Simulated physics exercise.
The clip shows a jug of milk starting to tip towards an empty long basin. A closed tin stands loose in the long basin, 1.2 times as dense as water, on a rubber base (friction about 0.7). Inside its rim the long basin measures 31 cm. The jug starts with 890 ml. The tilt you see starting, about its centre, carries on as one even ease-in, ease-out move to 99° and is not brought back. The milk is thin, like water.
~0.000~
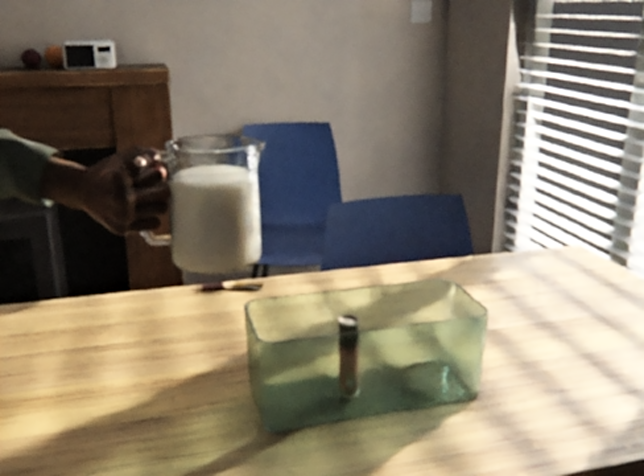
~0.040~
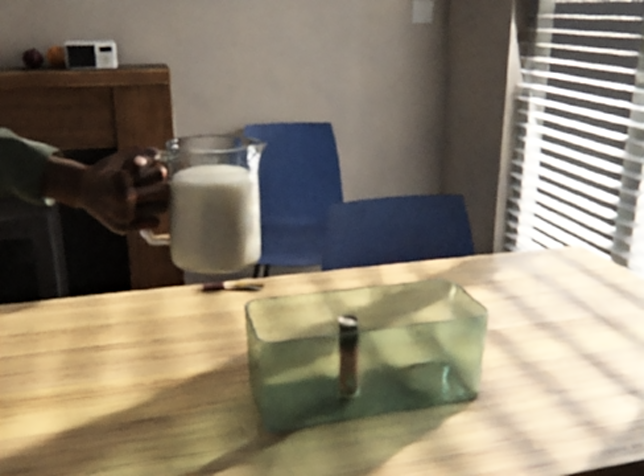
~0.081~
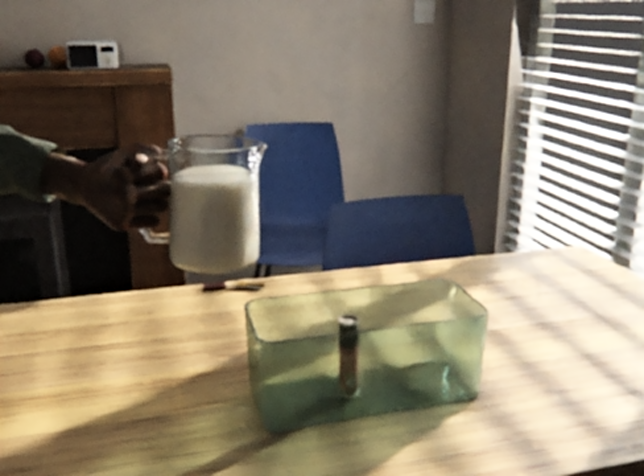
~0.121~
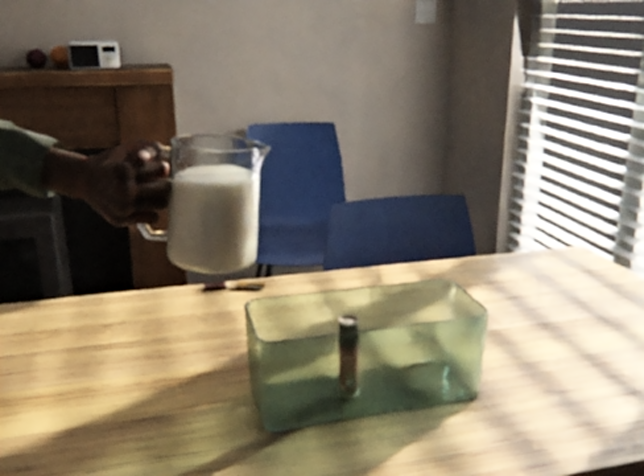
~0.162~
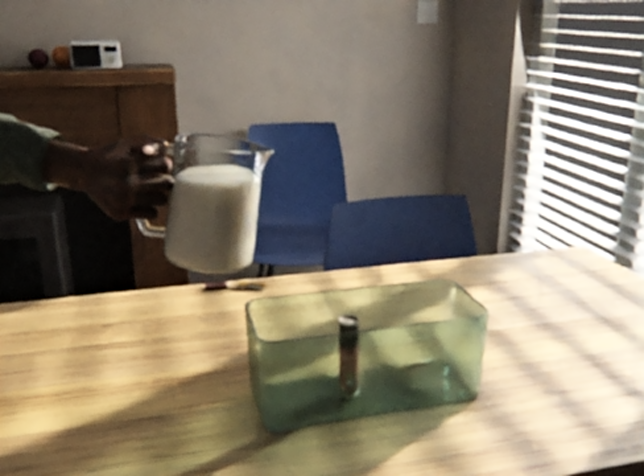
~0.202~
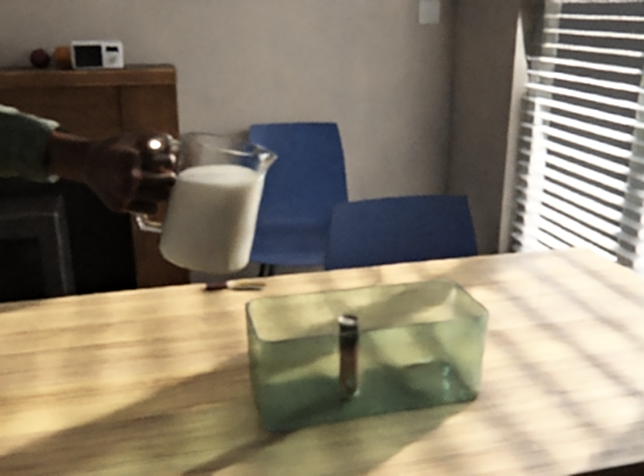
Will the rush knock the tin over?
It goes over.
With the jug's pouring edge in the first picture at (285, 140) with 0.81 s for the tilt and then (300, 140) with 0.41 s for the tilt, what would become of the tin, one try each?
First it remains upright; then it remains upright.
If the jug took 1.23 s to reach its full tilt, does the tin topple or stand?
The tin topples.
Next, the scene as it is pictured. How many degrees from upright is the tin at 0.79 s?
Near 5° from upright.
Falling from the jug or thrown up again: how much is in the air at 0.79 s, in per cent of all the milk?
Near 26 in a hundred.
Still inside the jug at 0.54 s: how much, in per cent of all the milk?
Near 92 in a hundred.
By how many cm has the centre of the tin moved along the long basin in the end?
About 11.0 cm.
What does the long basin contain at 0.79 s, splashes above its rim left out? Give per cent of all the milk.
About 28 per cent.
By 0.54 s the tilt is 71° and 91 per cent is still to pour; the tin stands where it began.
By 0.79 s the tilt is 98° and 48 per cent is still to pour; the tin stands where it began.
By 1.05 s the tilt is 99° and 15 per cent is still to pour; the tin lies on its side.
By 1.34 s the tilt is 99° and 4 per cent is still to pour; the tin lies on its side.
At rest the tin lies on its side.
